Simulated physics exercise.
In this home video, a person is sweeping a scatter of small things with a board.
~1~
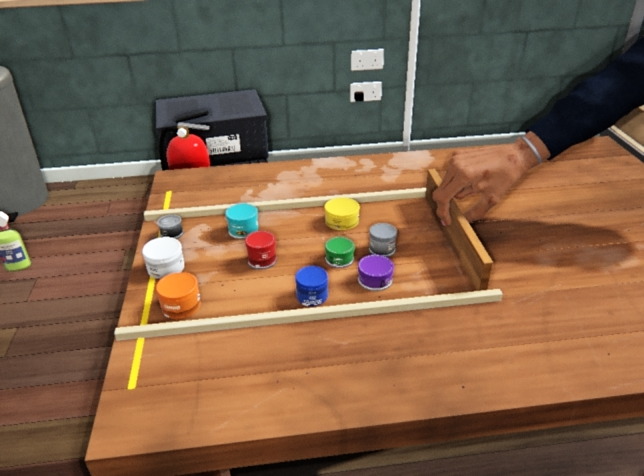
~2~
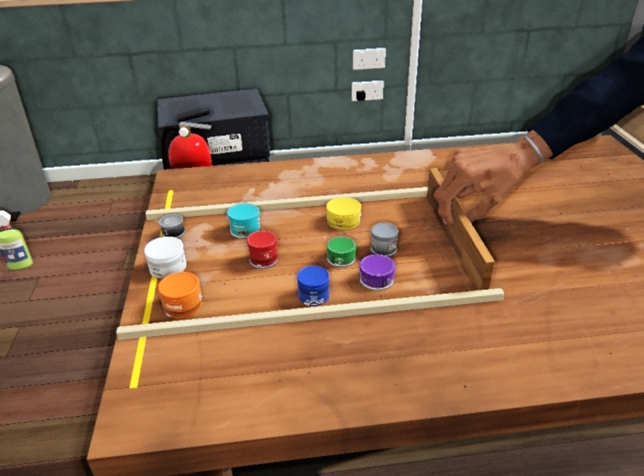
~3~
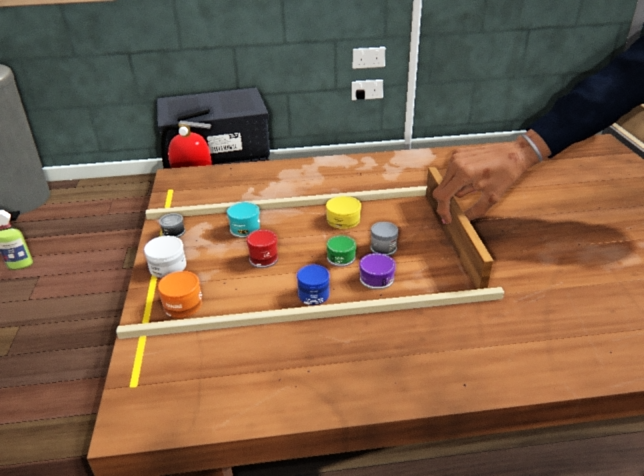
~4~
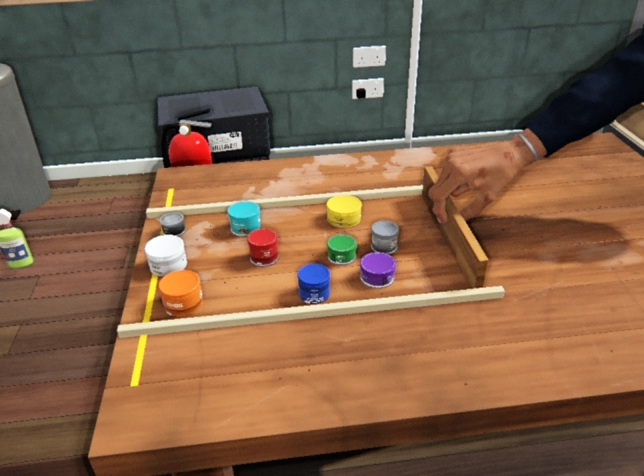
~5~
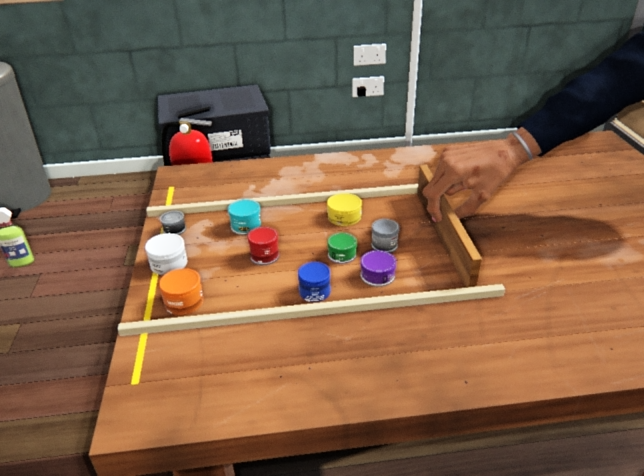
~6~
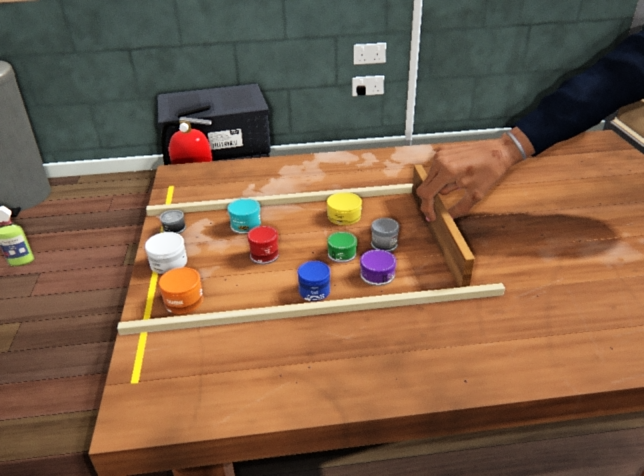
At the start, a hand holds a wooden board upright at the right end of two pale strips on a table, with colourful tubs scattered between them and a yellow line at left. The hand then slides the board slightly left, while the tubs stay in place.
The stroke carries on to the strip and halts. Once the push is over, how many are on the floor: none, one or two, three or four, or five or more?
The number of pieces cleared off the edge is going to be five or above.
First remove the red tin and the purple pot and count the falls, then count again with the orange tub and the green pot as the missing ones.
First try 4, second try 4.
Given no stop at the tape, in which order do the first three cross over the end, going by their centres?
Black tin, white tub, turquoise tin.
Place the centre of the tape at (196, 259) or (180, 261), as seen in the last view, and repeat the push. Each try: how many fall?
It would be 1 and 3.
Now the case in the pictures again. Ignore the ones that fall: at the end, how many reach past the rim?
The count is 4.
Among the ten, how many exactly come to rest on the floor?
It is 6, no more and no fewer.
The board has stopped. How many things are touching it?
4 in contact.
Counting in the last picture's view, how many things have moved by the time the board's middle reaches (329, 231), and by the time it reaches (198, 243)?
5 by the first point, 10 by the second.
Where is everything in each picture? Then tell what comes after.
White tub (164, 258); black tin (171, 227); orange tub (179, 296); board (454, 225); tape (154, 268), in the first picture.
Black tin (173, 227); grey tin (384, 240), in the second picture.
Orange tub (181, 294); red tin (263, 249), in the third picture.
White tub (166, 256); board (450, 223), in the fourth picture.
Black tin (173, 224); blue tub (314, 282), in the fifth picture.
White tub (167, 253); black tin (173, 223); orange tub (182, 291); board (439, 221); tape (157, 263), in the sixth picture.
Soon after, none off yet; white tub at rest near (167, 253); black tin at rest near (173, 223); orange tub at rest near (182, 291).
At rest, the number that fall off is five or more; fallen, green pot, red tin, turquoise tin, orange tub, black tin and white tub.
